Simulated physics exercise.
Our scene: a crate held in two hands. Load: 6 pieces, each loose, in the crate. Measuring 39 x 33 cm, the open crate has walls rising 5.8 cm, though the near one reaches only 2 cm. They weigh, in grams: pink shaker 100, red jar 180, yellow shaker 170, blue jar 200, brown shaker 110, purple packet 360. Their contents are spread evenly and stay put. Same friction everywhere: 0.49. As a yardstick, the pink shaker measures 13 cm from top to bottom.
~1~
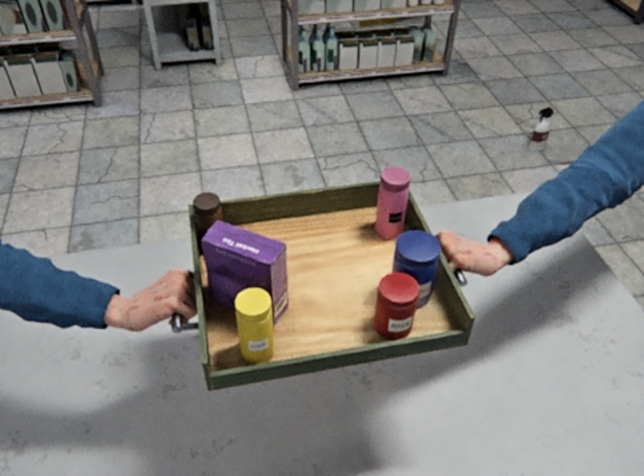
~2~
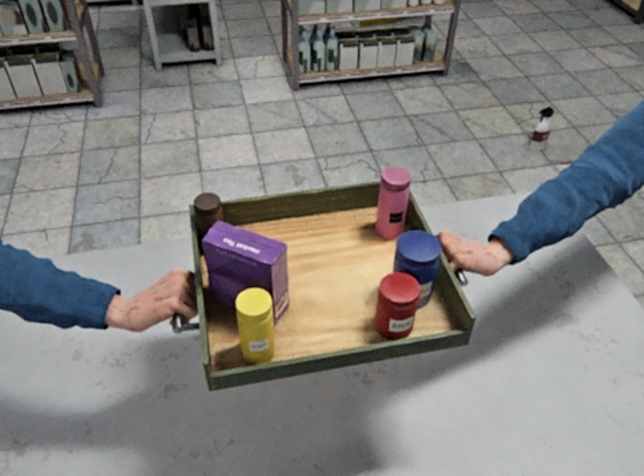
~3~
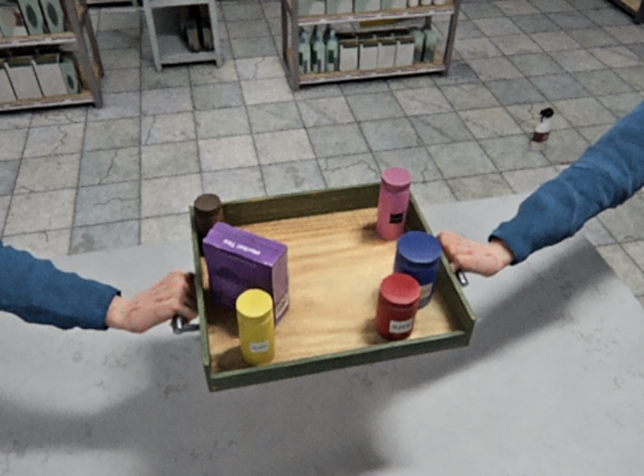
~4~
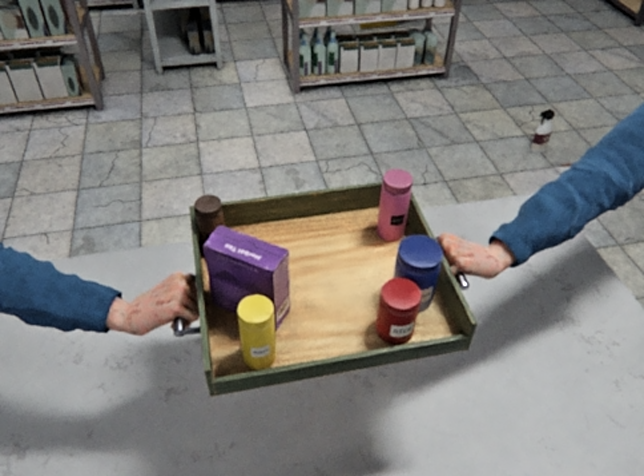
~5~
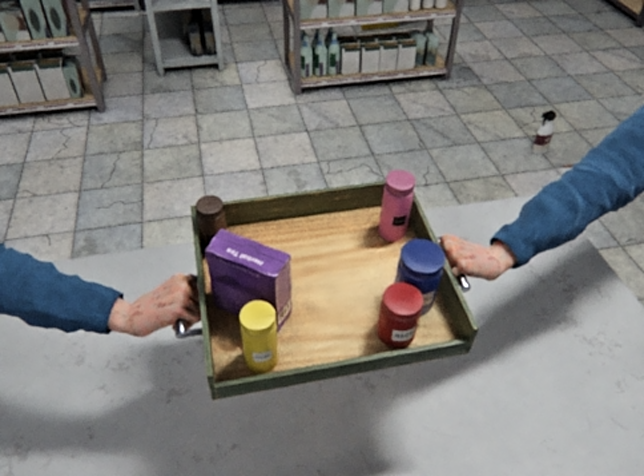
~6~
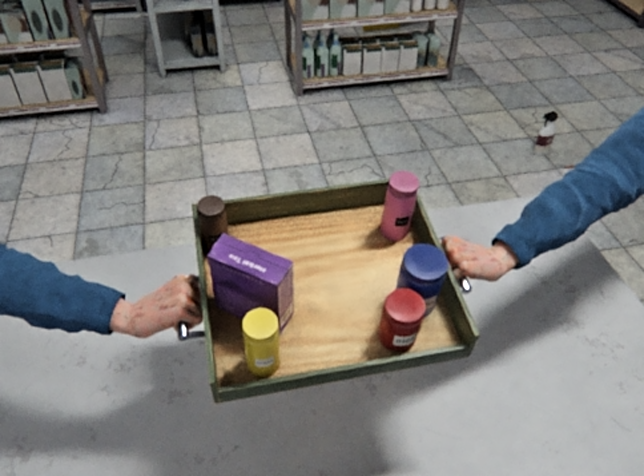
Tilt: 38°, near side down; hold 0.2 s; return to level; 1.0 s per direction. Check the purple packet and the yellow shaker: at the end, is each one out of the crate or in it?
At the end the purple packet is out of the crate, the yellow shaker is out of the crate.
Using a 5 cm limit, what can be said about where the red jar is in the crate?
Outcome for the red jar: In place.
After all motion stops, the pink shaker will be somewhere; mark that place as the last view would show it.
Rest position, about (378, 282) px.
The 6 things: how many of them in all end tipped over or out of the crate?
Altogether, 4.
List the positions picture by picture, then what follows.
In the first picture, crate level; purple packet (247, 274); yellow shaker (256, 327).
In the second picture, crate level; blue jar (414, 270); brown shaker (211, 224).
In the third picture, crate level; pink shaker (393, 205); red jar (397, 307).
In the fourth picture, crate tipped 2°, near side down; blue jar (416, 275); brown shaker (211, 226).
In the fifth picture, crate tipped 4°, near side down; pink shaker (396, 207); red jar (399, 316).
In the sixth picture, crate tipped 8°, near side down; purple packet (253, 286); yellow shaker (262, 344).
Then, 0.60 s past the last view, crate tipped 38°, near side down; yellow shaker now out of the crate; purple packet tipped 43° against what carries it near (254, 363); brown shaker on its side.
Then, 0.80 s past the last view, crate tipped 38°, near side down; purple packet now out of the crate; brown shaker on its side; pink shaker on its side.
Then, 1.40 s past the last view, crate tipped 18°, near side down; brown shaker on its side; pink shaker on its side; blue jar shifted 7 cm.
Finally, out of the crate, yellow shaker and purple packet; on their side or leaning hard in the crate, pink shaker and brown shaker; not toppled but over 5 cm from the start, blue jar; the last one still in place (within 5 cm).
